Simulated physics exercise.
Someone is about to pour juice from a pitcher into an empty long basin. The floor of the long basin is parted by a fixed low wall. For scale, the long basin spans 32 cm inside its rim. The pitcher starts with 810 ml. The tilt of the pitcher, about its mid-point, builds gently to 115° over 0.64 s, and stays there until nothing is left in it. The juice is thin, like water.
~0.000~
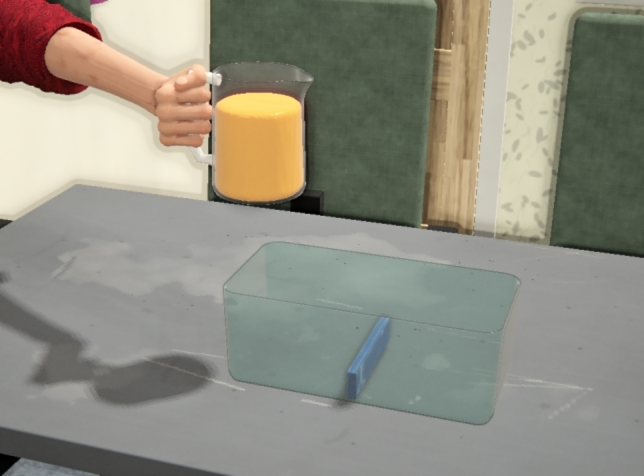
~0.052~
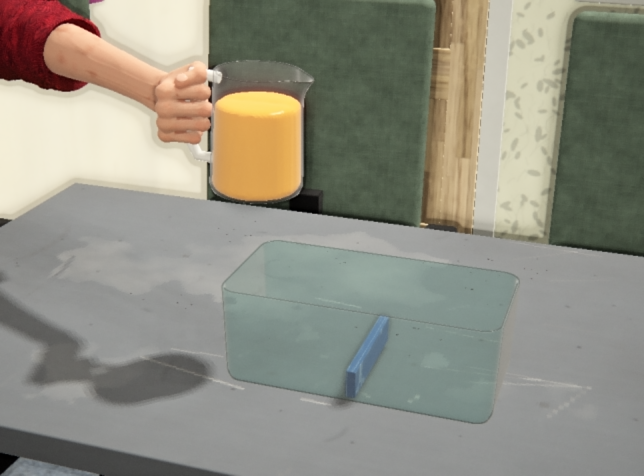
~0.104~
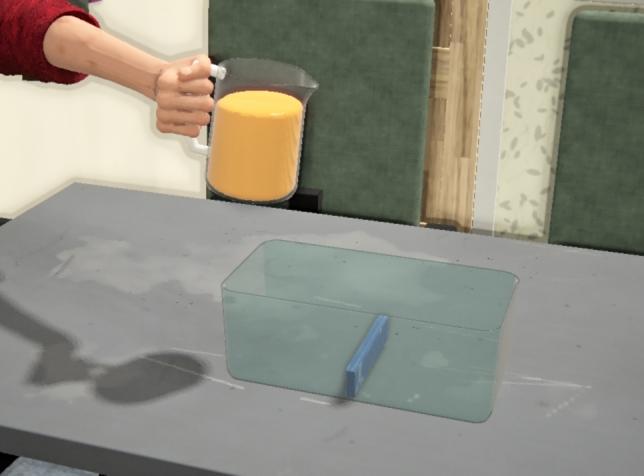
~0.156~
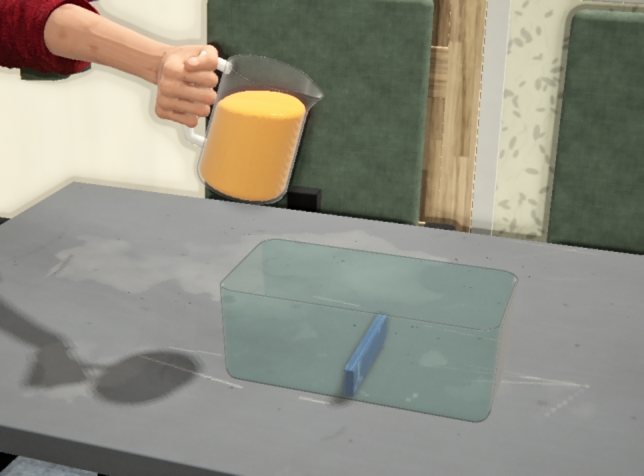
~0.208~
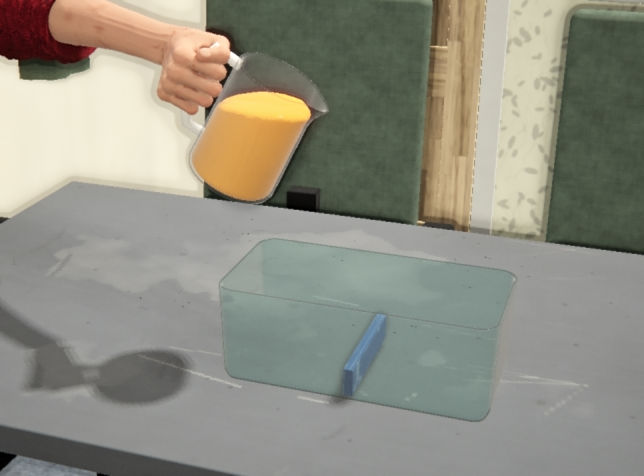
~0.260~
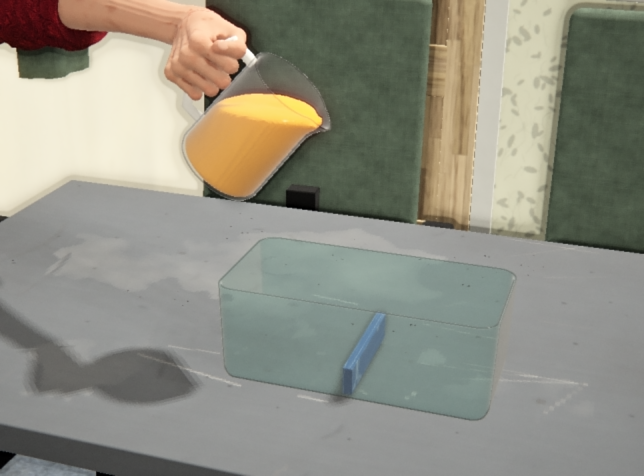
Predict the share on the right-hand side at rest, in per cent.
Roughly 58 per cent is past the wall.
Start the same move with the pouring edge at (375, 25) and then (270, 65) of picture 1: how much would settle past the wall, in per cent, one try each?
In turn about 75 and 15 per cent.
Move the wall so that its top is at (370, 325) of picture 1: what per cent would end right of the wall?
In that case some 45 per cent.
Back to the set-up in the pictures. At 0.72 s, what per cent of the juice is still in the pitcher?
Near 14 in a hundred.
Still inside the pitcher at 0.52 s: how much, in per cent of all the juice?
About 64 per cent.
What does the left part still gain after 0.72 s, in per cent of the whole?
Some 16 per cent.
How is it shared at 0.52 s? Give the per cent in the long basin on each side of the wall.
Left about 1, right about 8.
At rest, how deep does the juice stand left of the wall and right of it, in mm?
Left about 14 mm, right about 20 mm.
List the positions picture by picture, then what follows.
In the first frame, it leans 0°; its right rim is at (312, 79); the juice meets the walls at (221, 99) and (300, 107); the long basin's rim runs from (245, 265) to (512, 305); the wall's top is at (369, 345).
In the second frame, it leans 2°; its right rim is at (313, 80); the juice meets the walls at (221, 98) and (299, 106).
In the third frame, it leans 7°; its right rim is at (317, 86); the juice meets the walls at (223, 98) and (302, 107).
In the fourth frame, it leans 16°; its right rim is at (323, 96); the juice meets the walls at (220, 105) and (305, 109).
In the fifth frame, it leans 27°; its right rim is at (328, 111); the juice meets the walls at (214, 116) and (311, 112).
In the sixth frame, it leans 41°; its right rim is at (331, 128); the juice meets the walls at (201, 119) and (318, 118).
Then, 0.52 s in, the tilt is 106° and 63 per cent is still to pour, 1 is left of the wall and 8 right of it.
Then, 0.72 s in, the tilt is 115° and 15 per cent is still to pour, 24 is left of the wall and 41 right of it.
Then, 0.92 s in, the tilt is 115° and 1 per cent is still to pour, 34 is left of the wall and 58 right of it.
Then, 1.14 s in, the tilt is 115° and 0 per cent is still to pour, 40 is left of the wall and 58 right of it.
Finally, 40 per cent lies left of the wall, 58 right of it and 2 outside.
